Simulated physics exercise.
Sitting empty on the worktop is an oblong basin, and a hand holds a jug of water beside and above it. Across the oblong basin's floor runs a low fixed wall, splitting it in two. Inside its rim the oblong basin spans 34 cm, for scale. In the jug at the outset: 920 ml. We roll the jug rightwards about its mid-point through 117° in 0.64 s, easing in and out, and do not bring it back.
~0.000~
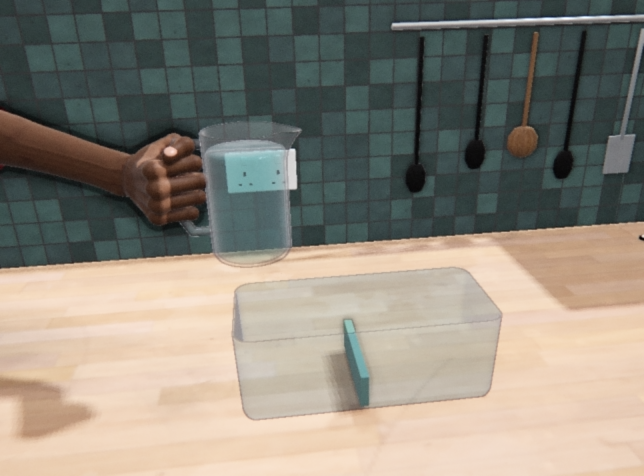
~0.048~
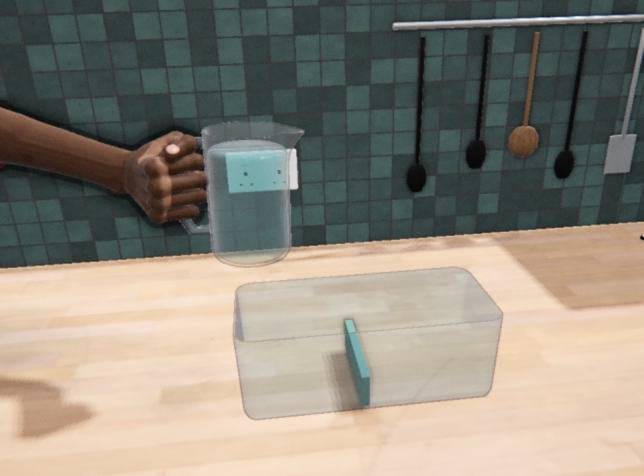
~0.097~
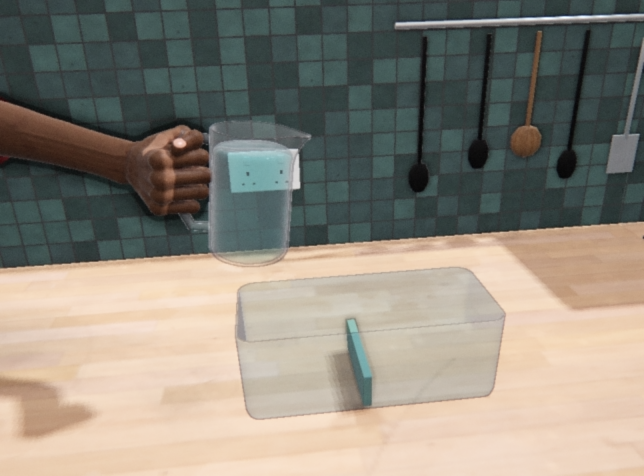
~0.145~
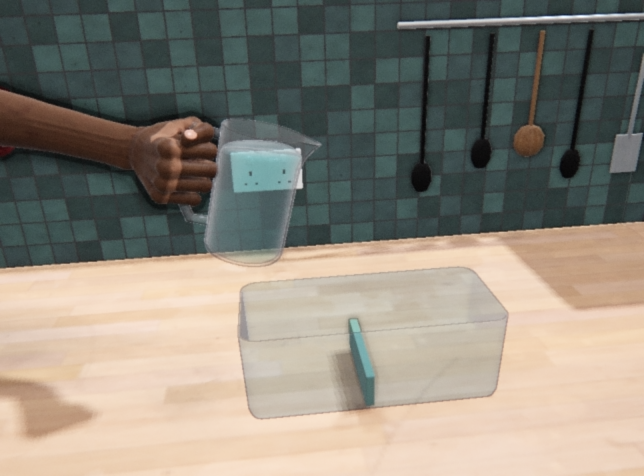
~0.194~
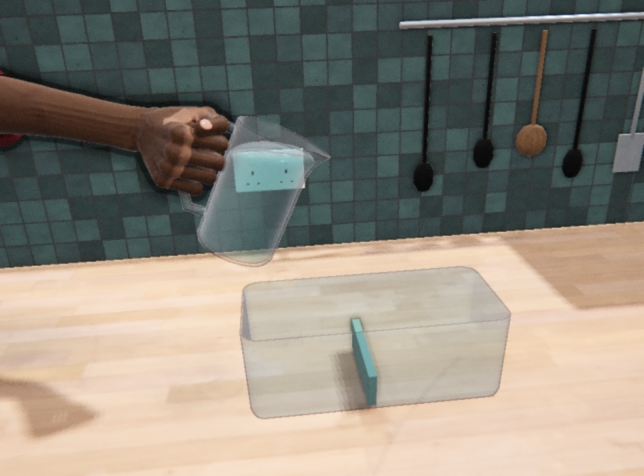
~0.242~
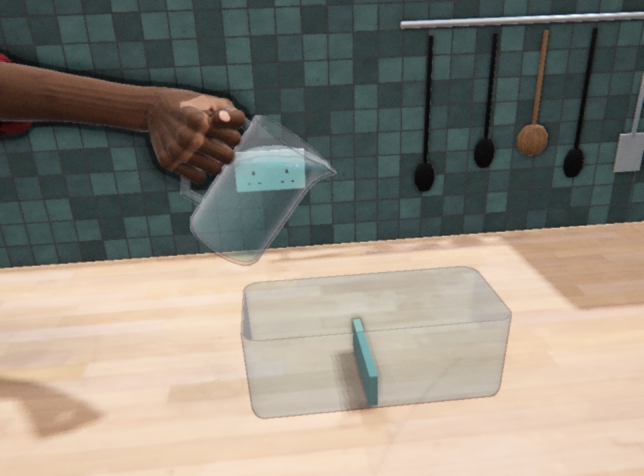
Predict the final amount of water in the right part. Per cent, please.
The right part ends with roughly 71 per cent.
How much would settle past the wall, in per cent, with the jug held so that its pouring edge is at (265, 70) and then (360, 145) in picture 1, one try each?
It comes to 40 per cent, and then 90 per cent.
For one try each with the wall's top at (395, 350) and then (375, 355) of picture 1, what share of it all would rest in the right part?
In order, 10 and 35 per cent.
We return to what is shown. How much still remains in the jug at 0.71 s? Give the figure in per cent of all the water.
14 %.
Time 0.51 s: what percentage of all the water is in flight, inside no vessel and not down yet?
Near 24 per cent of it all.
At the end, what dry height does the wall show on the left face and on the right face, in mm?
Close to 38 mm left and close to 22 mm right.
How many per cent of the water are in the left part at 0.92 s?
About 26 percent.
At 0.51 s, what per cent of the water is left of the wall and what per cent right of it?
Left side near 0, right side near 14.
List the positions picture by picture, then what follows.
Tilt 0°; pouring edge (301, 129); surface from (205, 151) to (286, 146); the oblong basin's rim runs from (234, 313) to (483, 292); the wall's top is at (356, 347), in the first picture.
Tilt 2°; pouring edge (304, 130); surface from (206, 149) to (288, 148), in the second picture.
Tilt 7°; pouring edge (311, 135); surface from (212, 147) to (293, 150), in the third picture.
Tilt 14°; pouring edge (321, 143); surface from (219, 159) to (302, 152), in the fourth picture.
Tilt 25°; pouring edge (330, 156); surface from (219, 179) to (313, 153), in the fifth picture.
Tilt 37°; pouring edge (337, 172); surface from (210, 188) to (329, 161), in the sixth picture.
After 0.51 s the tilt is 106° and 62 per cent is still to pour, 0 is left of the wall and 14 right of it.
After 0.71 s the tilt is 117° and 15 per cent is still to pour, 17 is left of the wall and 48 right of it.
After 0.92 s the tilt is 117° and 1 per cent is still to pour, 25 is left of the wall and 69 right of it.
After 1.14 s the tilt is 117° and 0 per cent is still to pour, 27 is left of the wall and 71 right of it.
In the end 26 per cent lies left of the wall, 71 right of it and 2 outside.
